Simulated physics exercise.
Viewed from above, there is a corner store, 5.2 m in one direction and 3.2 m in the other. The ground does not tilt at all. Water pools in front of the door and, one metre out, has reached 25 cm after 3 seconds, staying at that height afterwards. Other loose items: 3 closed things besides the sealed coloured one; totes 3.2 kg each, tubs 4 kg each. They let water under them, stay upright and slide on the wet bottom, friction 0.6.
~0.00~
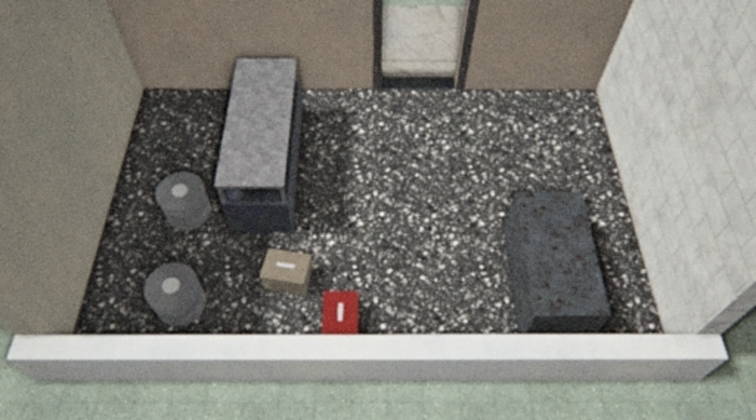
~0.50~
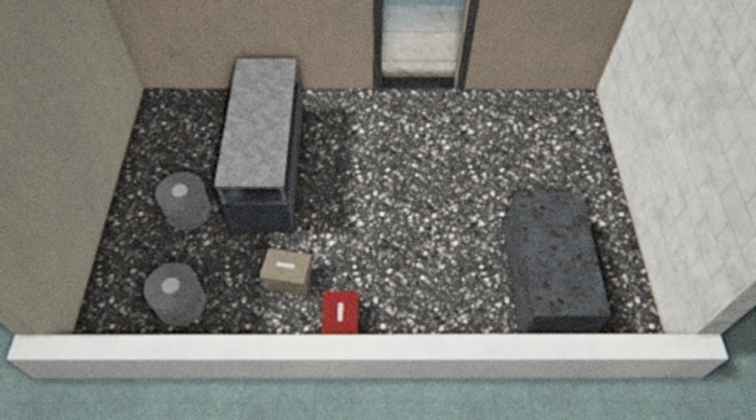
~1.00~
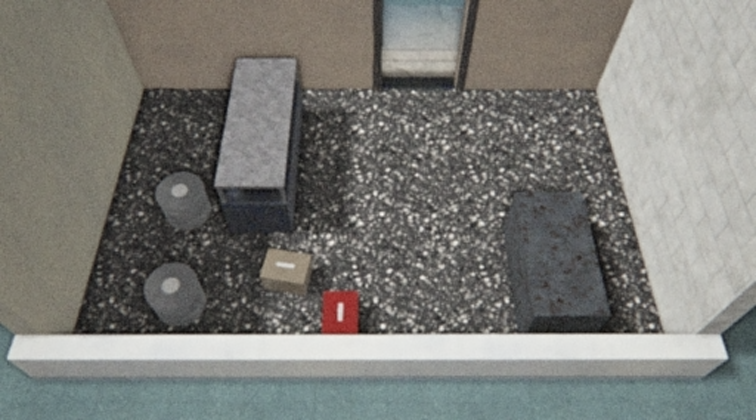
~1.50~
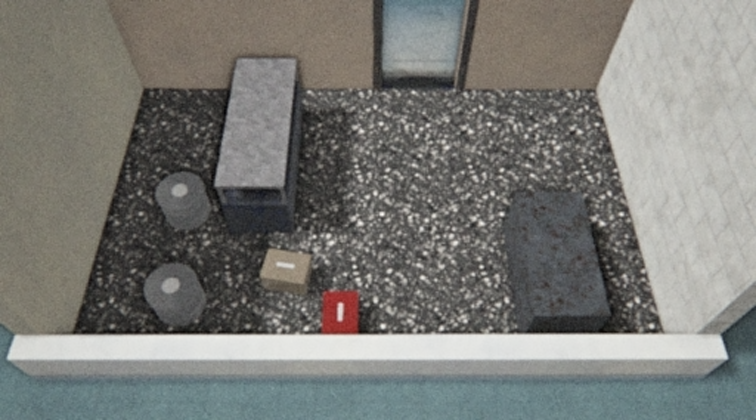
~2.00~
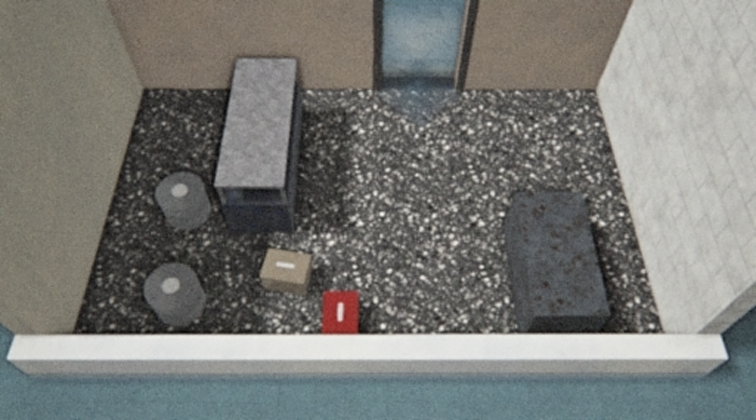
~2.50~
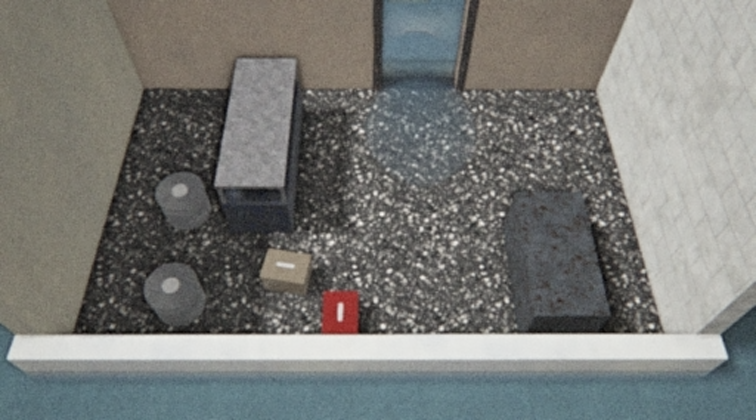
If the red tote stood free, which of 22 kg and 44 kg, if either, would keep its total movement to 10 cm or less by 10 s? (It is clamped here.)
22 kg would.
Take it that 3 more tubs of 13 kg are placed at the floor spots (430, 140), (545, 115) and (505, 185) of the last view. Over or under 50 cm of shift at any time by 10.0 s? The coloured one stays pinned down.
One by one: Too far, not far enough and too far.
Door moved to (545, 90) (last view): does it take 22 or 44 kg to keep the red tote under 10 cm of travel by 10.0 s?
Okay, so the light mass does it.
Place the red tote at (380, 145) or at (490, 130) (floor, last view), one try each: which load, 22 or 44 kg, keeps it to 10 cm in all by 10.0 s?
First try both suffice, second try both suffice.
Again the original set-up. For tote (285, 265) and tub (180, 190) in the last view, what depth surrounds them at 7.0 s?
First about 8 cm, second about 2 cm.
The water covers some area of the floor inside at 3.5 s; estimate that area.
I'd estimate close to 5.5 m2.
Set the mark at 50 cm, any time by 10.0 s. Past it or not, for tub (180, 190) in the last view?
I'd say it falls below.
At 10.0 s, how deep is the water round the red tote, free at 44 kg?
Close to 11 cm deep.
After 3.5 s the red tote would be 0 cm from its start with 22 kg and 0 cm from its start with 44 kg; 0 cm of water round it then.
After 4.5 s the red tote would be 0 cm from its start with 22 kg and 0 cm from its start with 44 kg; 5 cm of water round it then.
After 7.0 s the red tote would be 0 cm from its start with 22 kg and 0 cm from its start with 44 kg; 11 cm of water round it then.
After 10.0 s the red tote would be 0 cm from its start with 22 kg and 0 cm from its start with 44 kg; 11 cm of water round it then.
